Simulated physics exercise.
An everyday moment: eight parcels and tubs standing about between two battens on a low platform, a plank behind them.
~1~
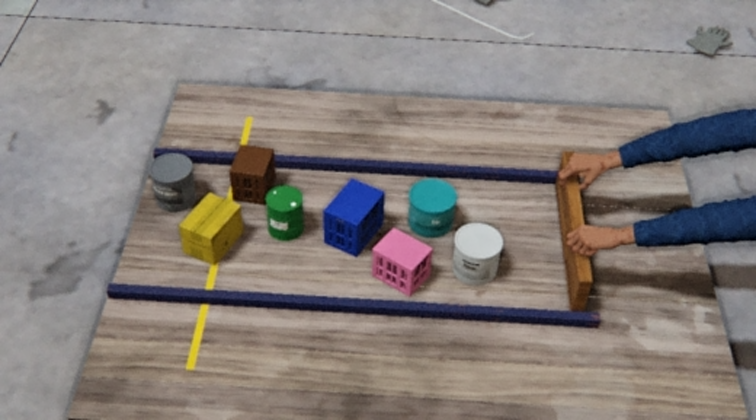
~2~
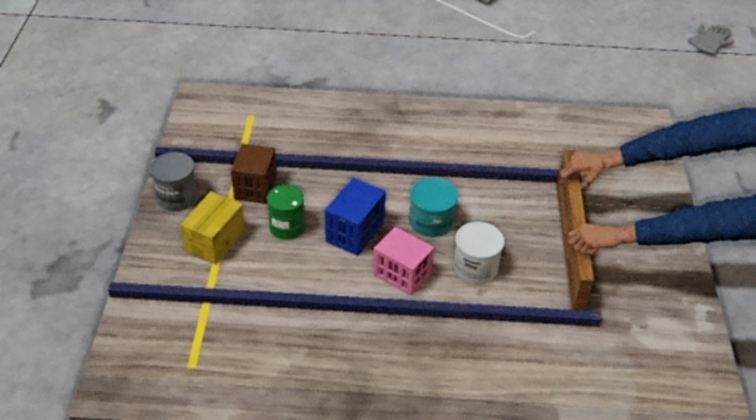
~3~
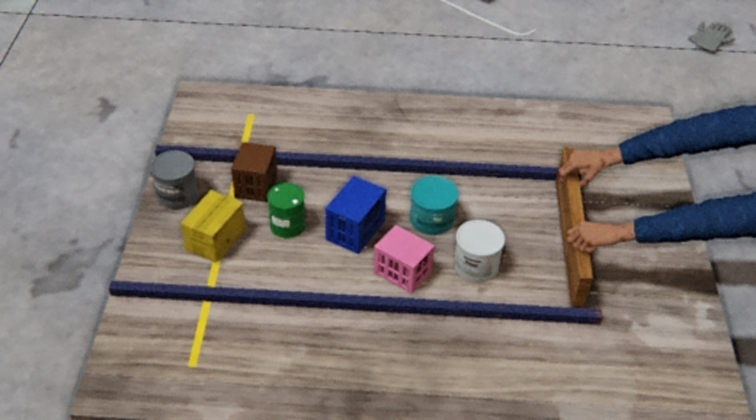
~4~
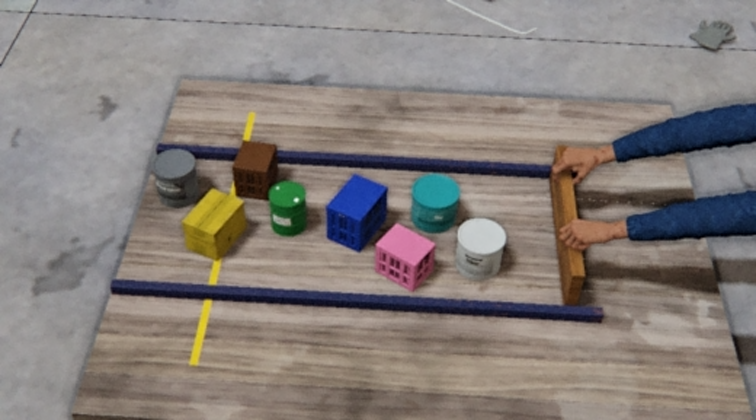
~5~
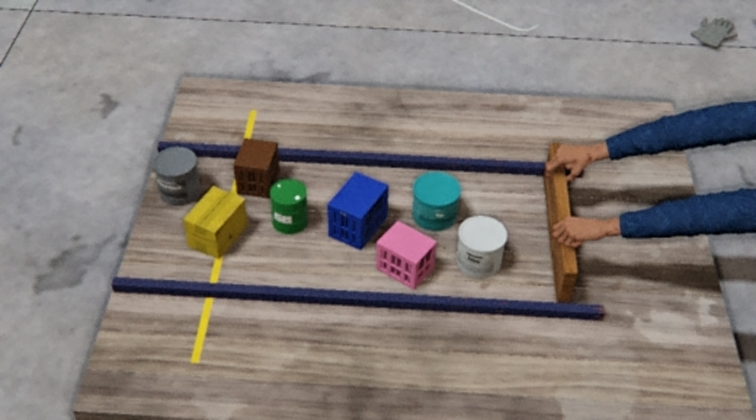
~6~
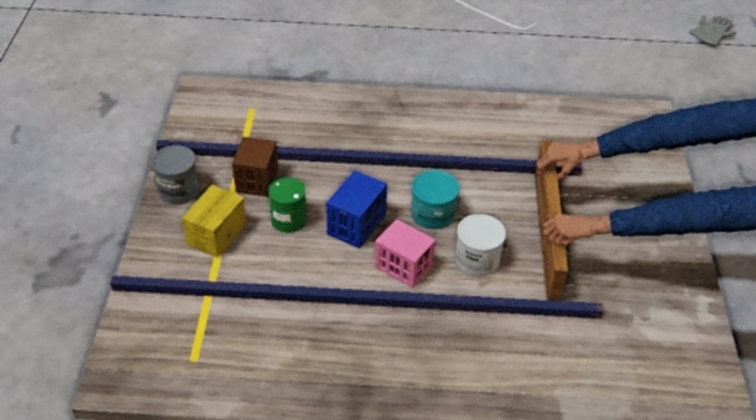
On a wood-grained platform set on a grey concrete floor, seen from above at an angle, two dark battens run across with a yellow tape line at the left. Between them stand grey, green, turquoise and white tubs and yellow, brown, blue and pink boxes. Two blue-sleeved arms at the right slide a wooden plank slightly left, while the tubs and boxes stay put and the view drifts faintly.
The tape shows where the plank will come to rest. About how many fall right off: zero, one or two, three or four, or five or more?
Here the number that fall off is one or two.
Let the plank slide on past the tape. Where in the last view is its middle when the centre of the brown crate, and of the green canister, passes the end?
About (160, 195), and (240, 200) for the other.
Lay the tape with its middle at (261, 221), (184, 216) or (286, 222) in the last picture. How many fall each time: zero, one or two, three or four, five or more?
One after another: Zero; three or four; not one.
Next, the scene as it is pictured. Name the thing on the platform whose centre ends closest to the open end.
The yellow box.
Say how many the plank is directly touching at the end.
In contact: 4.
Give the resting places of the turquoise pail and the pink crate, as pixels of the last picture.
Near (207, 185) and (189, 260).
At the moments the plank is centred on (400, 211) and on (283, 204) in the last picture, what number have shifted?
First 4, then 8.
Soon after, none off yet; grey pail at rest near (176, 176); yellow box at rest near (215, 221); brown crate at rest near (256, 167).
Then, none off yet; grey pail at rest near (176, 176); yellow box moved a little near (191, 225); brown crate at rest near (256, 167).
At rest, the number that fall off is one or two; fallen, green canister.
